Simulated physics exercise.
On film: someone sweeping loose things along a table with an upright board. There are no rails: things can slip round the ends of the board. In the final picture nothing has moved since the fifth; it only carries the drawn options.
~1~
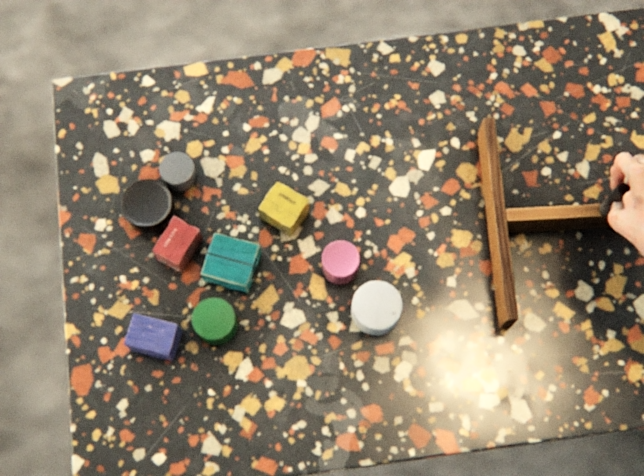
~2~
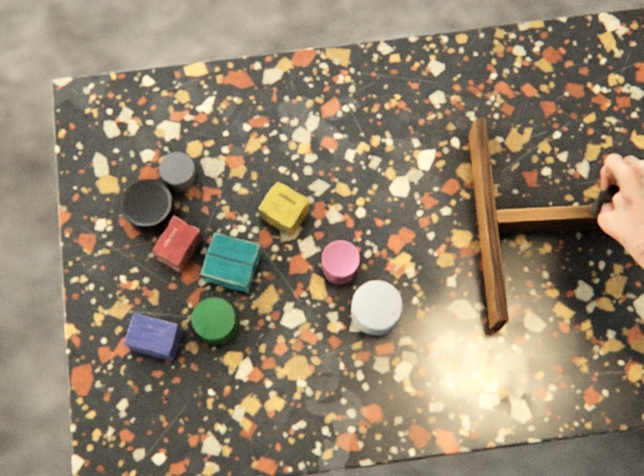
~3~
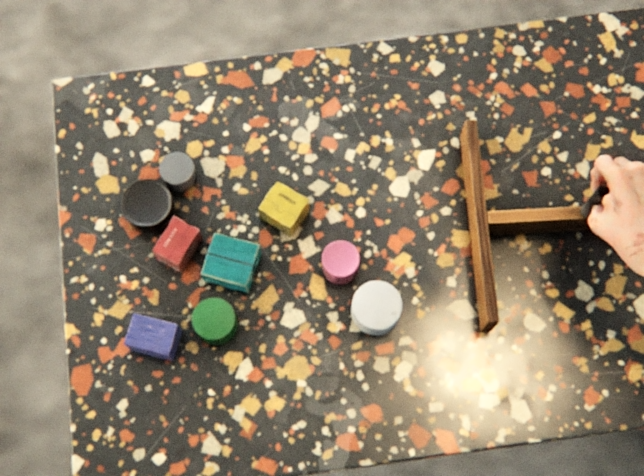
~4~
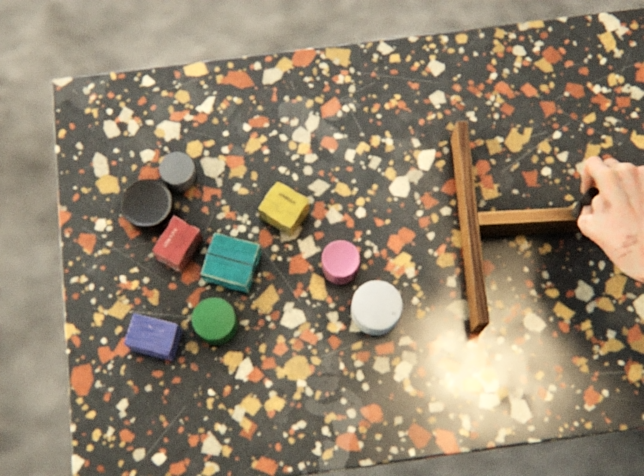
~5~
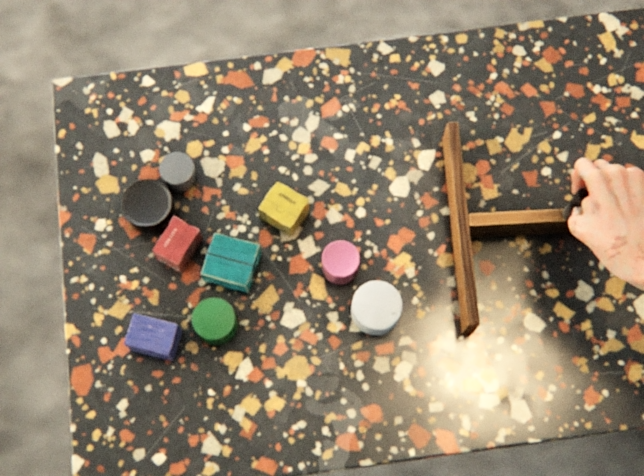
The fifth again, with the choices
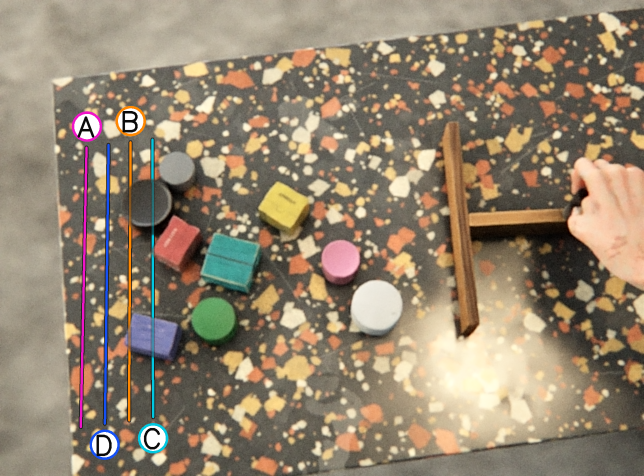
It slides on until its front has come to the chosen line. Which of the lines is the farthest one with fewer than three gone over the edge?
No third one falls up to B.
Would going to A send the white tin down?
Yes.
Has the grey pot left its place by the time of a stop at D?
Yes.
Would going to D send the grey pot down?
No.
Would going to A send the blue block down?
Yes.
On the copy, A at (84, 281); B at (130, 275); C at (153, 272); D at (107, 278).
On B. First, board (344, 235); white tin (317, 313); pink tub (320, 264).
Then, board (224, 251); blue block (113, 347); black tub (130, 192).
Finally, board (127, 263); green tin (62, 319); blue block (66, 371); none fallen.
By contrast, A drops six; C is within the limit but short; D drops four.
